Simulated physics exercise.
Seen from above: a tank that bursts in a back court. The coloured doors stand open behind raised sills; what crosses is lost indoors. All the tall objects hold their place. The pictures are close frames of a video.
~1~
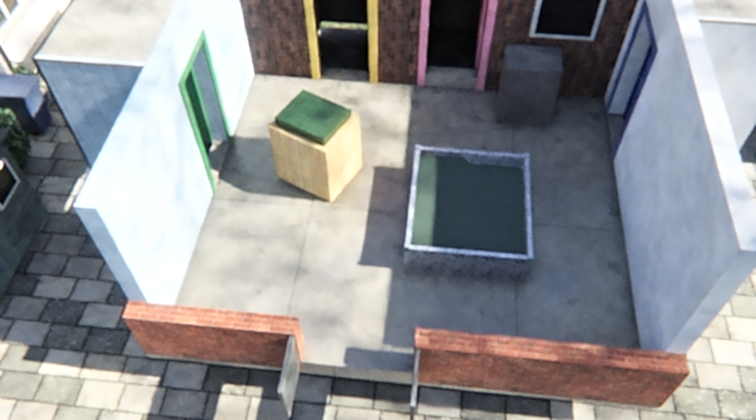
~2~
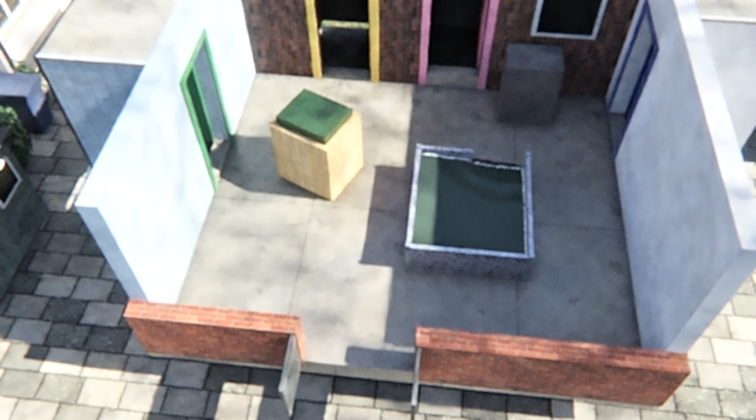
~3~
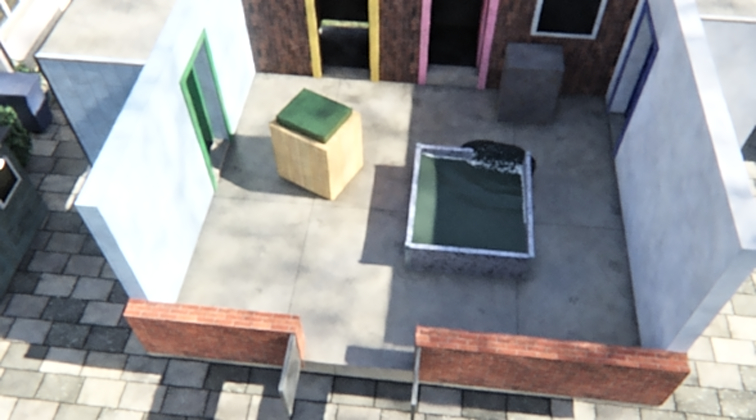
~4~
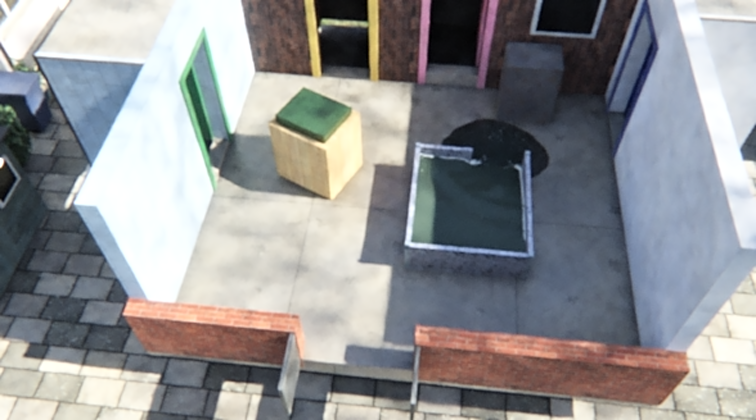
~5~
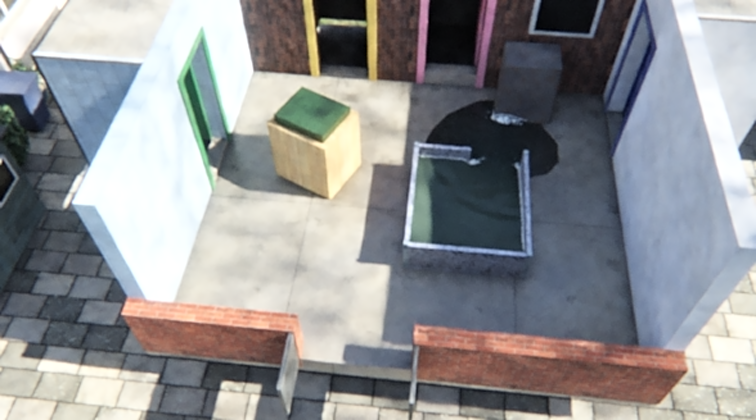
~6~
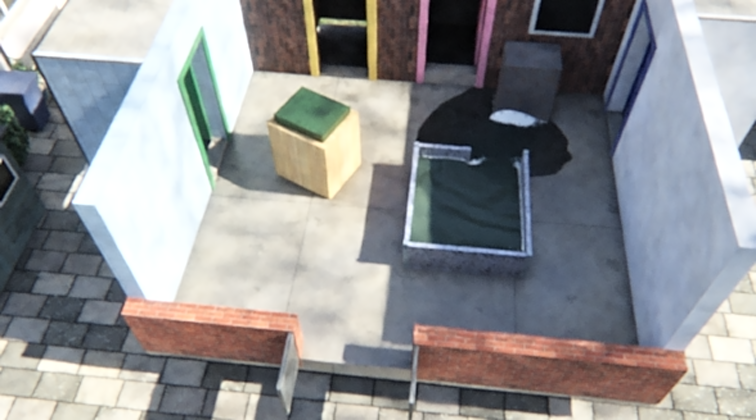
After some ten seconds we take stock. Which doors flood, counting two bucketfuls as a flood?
The yellow door admits no more than that; the green door admits no more than that; the blue door lets in a lot; the pink door admits no more than that.
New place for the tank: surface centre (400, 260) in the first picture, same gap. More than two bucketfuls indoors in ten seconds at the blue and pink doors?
In short: Blue lets more in; pink is under.
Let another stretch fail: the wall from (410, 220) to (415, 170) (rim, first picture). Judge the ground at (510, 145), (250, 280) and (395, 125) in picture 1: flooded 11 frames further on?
As listed: Dry, under water, flooded.
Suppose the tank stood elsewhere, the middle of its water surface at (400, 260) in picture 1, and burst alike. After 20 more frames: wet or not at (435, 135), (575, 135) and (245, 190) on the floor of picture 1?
In that order: Covered, awash, clear.
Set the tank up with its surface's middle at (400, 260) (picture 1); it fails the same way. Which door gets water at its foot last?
I say the door marked green.
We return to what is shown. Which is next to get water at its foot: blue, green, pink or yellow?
The one in pink.
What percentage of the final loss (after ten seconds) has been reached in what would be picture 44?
Close to 90 %.
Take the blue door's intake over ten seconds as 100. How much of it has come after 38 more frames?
About 95 per cent.
A moment on, water covers 15 % of the floor; the yellow door not reached, the green door not reached, the blue door wet at the sill, nothing in, the pink door wet at the sill, nothing in.
Next, water covers 20 % of the floor; the yellow door wet at the sill, nothing in, the green door not reached, the blue door over two buckets in, the pink door wet at the sill, nothing in.
Then, water covers 35 % of the floor; the yellow door wet at the sill, nothing in, the green door not reached, the blue door far over two buckets in, the pink door wet at the sill, nothing in.
Later, water covers 60 % of the floor; the yellow door wet at the sill, nothing in, the green door wet at the sill, nothing in, the blue door far over two buckets in, the pink door wet at the sill, nothing in.
In the end, water covers 80 % of the floor; the yellow door wet at the sill, nothing in, the green door wet at the sill, nothing in, the blue door far over two buckets in, the pink door wet at the sill, nothing in.
